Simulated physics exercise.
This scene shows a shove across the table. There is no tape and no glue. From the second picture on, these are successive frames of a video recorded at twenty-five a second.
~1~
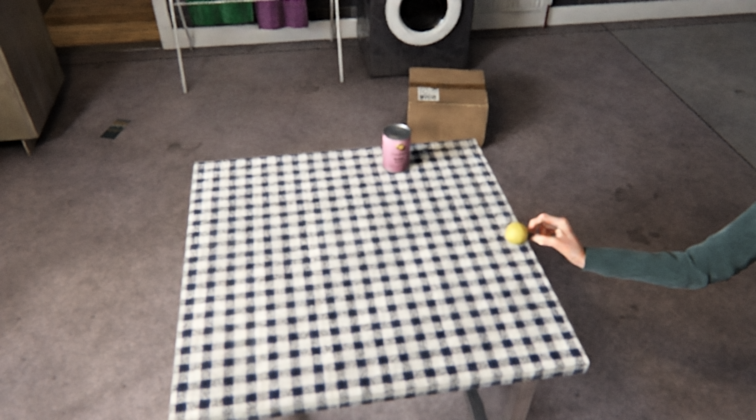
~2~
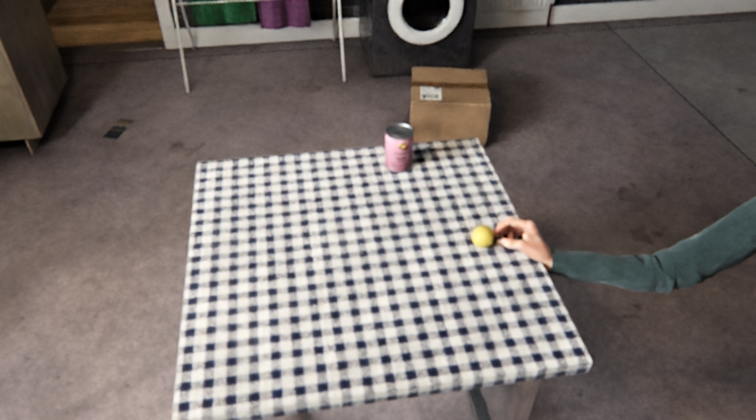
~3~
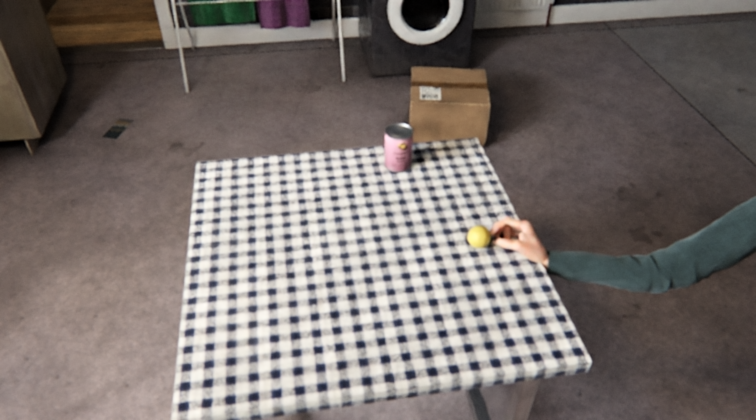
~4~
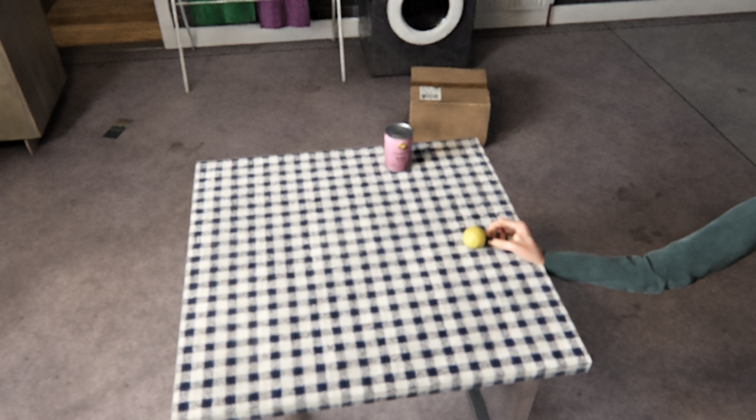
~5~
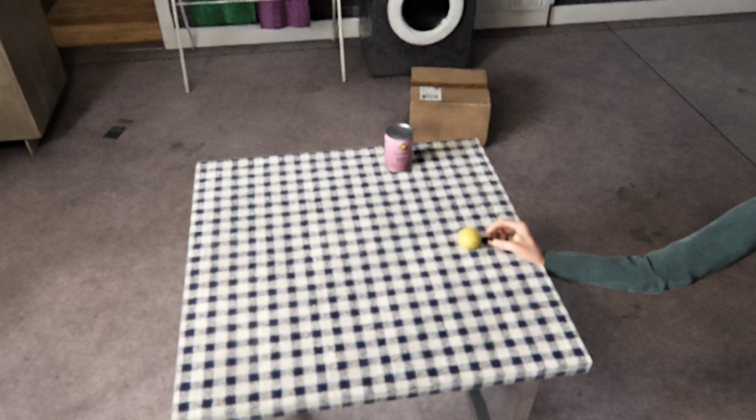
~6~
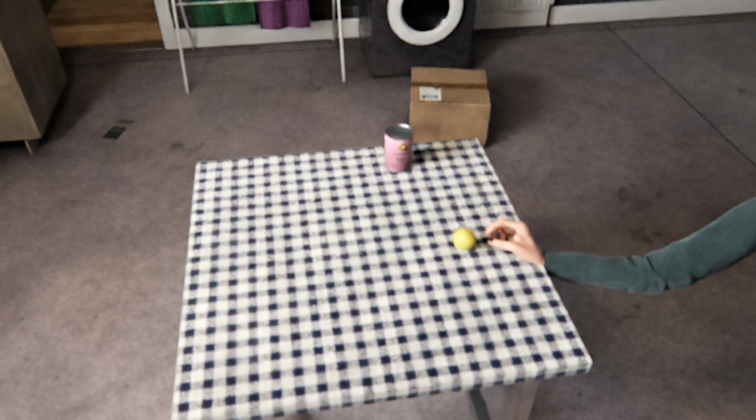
An arm in a green sleeve reaches in from the right over a table with a navy and white checked cloth, seen from above in a room with a grey floor. A pink can stands at the table's far edge, with a brown cardboard box behind it, and a yellow lemon sits near the right edge. The hand pushes the lemon left onto the cloth, then the lemon creeps slightly farther left, just ahead of the fingers, while the view shifts barely at all.
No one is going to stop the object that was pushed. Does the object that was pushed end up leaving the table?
My guess is it never leaves the table.
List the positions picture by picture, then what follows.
The first frame shows under the hand; yellow lemon (516, 234).
The second frame shows under the hand; yellow lemon (483, 237).
The third frame shows under the hand; yellow lemon (479, 237).
The fourth frame shows yellow lemon (475, 238).
The fifth frame shows yellow lemon (470, 239).
The sixth frame shows yellow lemon (465, 239) displaced a little.
Then, 0.10 s past the last view, yellow lemon displaced about its own width near (454, 240).
Then, 0.20 s past the last view, yellow lemon displaced about its own width near (445, 241).
Then, 0.30 s past the last view, yellow lemon displaced well along near (439, 242).
Then, 0.50 s past the last view, yellow lemon displaced well along near (432, 243).
Finally, moved from the start, yellow lemon. Final places as the last picture's camera would see them, yellow lemon near (431, 243).
